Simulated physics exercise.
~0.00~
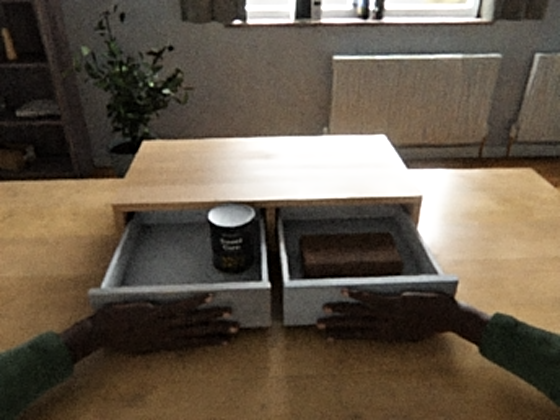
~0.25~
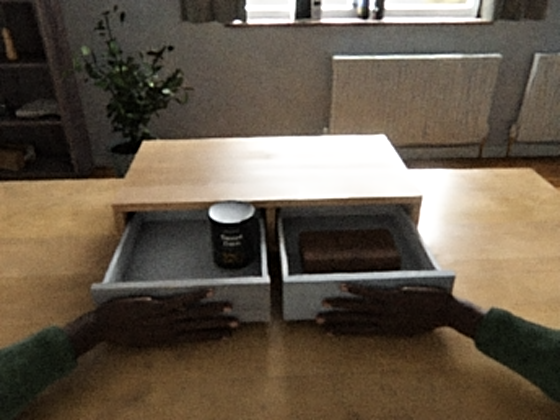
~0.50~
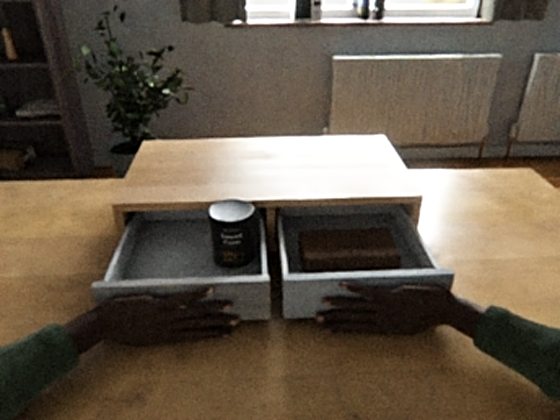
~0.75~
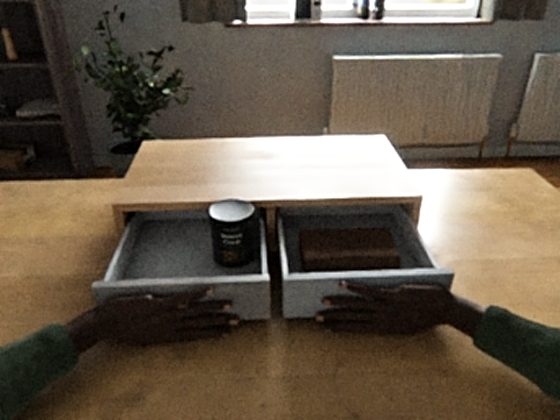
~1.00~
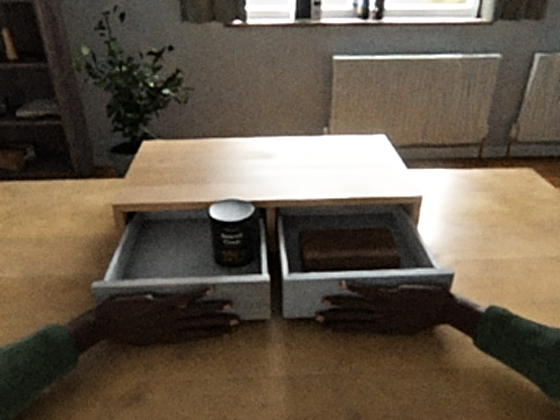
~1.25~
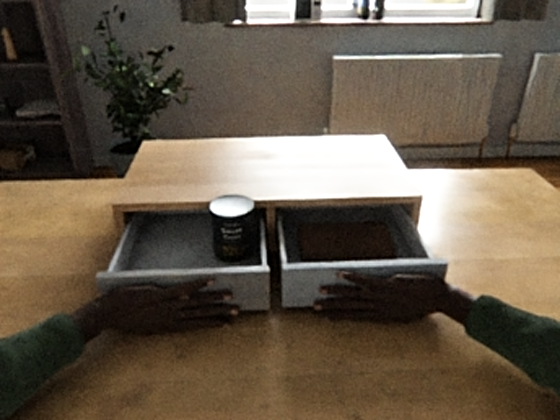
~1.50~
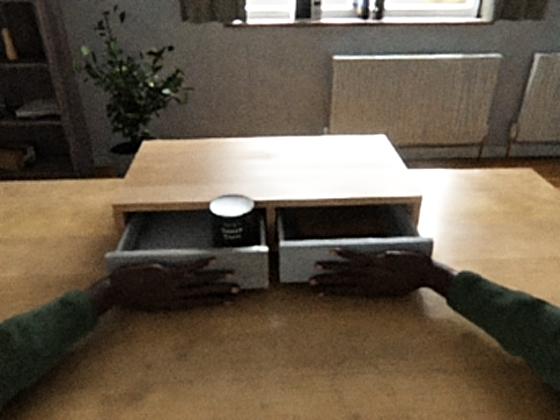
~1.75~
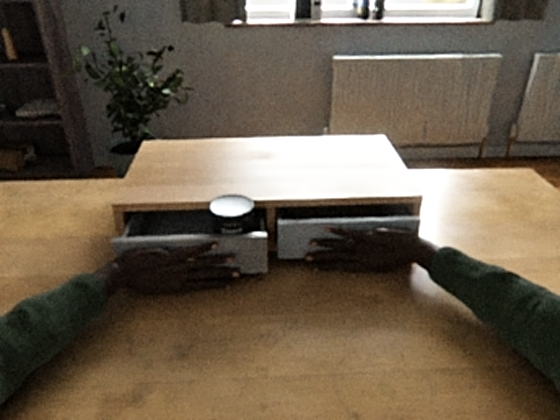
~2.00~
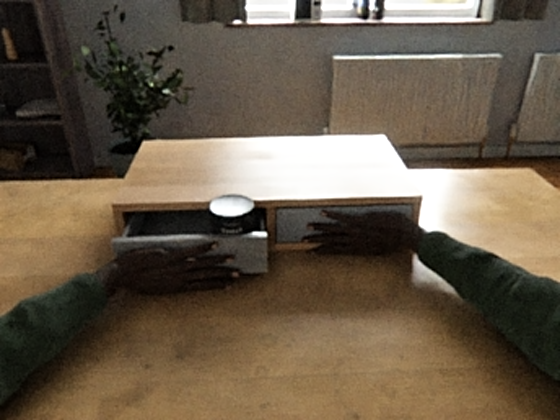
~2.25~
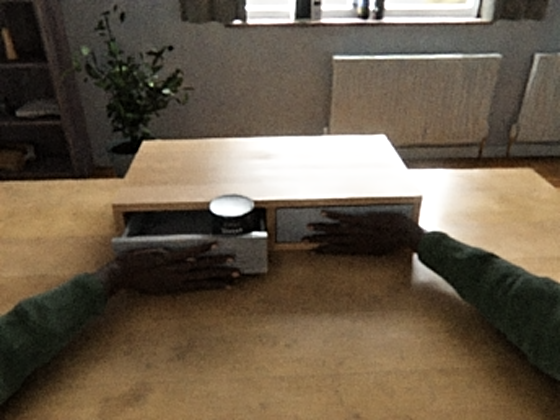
Two hands push both drawers inward; the right one closes, but the left stays partly open.
